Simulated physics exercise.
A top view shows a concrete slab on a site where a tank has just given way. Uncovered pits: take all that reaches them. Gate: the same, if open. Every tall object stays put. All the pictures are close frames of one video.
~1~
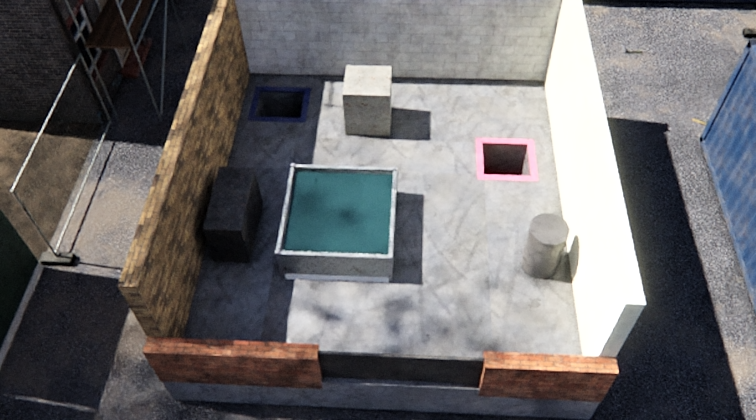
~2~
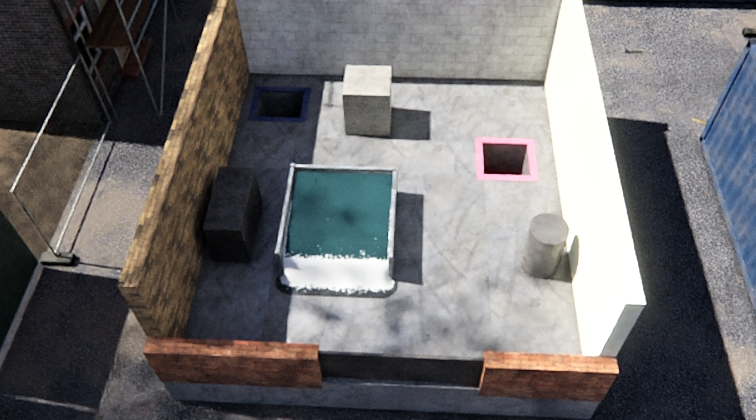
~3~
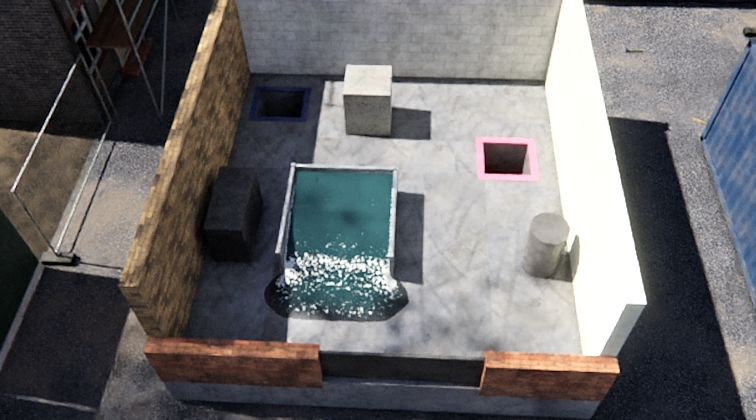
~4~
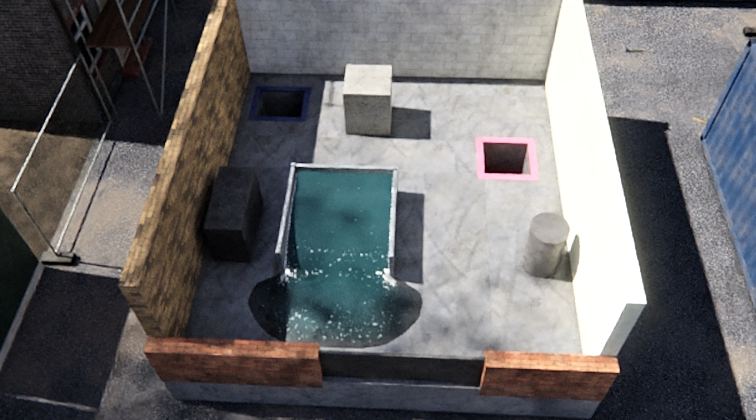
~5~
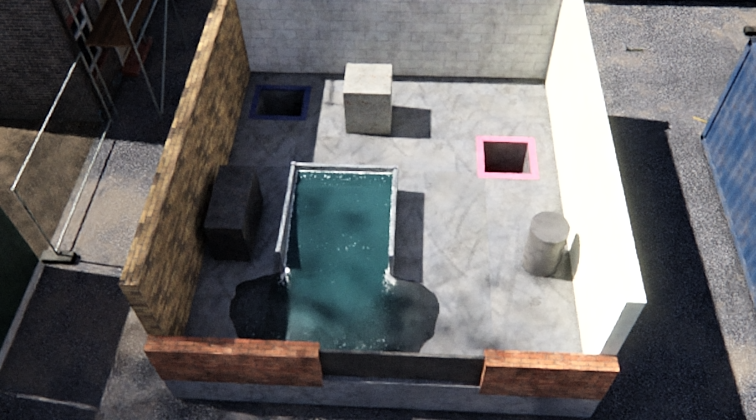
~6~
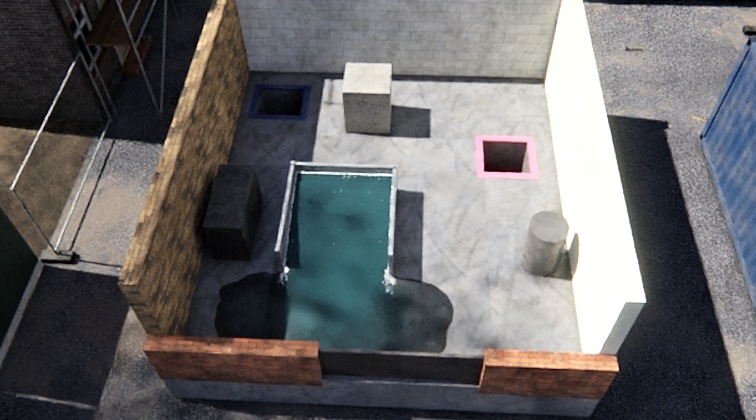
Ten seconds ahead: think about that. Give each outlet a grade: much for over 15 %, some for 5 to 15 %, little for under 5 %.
Grades: Gate - little, pink pit - some, blue pit - some.
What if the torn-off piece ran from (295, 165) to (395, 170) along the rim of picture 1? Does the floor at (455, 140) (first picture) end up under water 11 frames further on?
Outcome: Swamped.
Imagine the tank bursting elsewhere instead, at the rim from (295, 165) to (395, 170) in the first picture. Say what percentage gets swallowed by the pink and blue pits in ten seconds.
Lab note - share by pit: Pink 20 %, blue 40 %.
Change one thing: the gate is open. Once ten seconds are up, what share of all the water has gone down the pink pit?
I'd put pink at 0 per cent.
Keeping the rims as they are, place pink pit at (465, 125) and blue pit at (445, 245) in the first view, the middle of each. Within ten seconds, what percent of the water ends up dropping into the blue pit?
Result - blue pit, 14 in a hundred.
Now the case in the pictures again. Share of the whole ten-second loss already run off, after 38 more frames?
It should be close to 45 percent by then.
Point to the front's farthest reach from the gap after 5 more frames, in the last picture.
The farthest point of the front sits at (517, 373).
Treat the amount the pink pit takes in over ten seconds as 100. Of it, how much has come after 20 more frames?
I make it 0 per cent.
A moment on, water covers 20 % of the floor; the gate 0 %, the pink pit 0 %, the blue pit 0 %.
Next, water covers 25 % of the floor; the gate 0 %, the pink pit 0 %, the blue pit 0 %.
Then, water covers 45 % of the floor; the gate 0 %, the pink pit 0 %, the blue pit 0 %.
Later, water covers 70 % of the floor; the gate 0 %, the pink pit 4 %, the blue pit 5 %.
In the end, water covers 90 % of the floor; the gate 0 %, the pink pit 8 %, the blue pit 10 %.
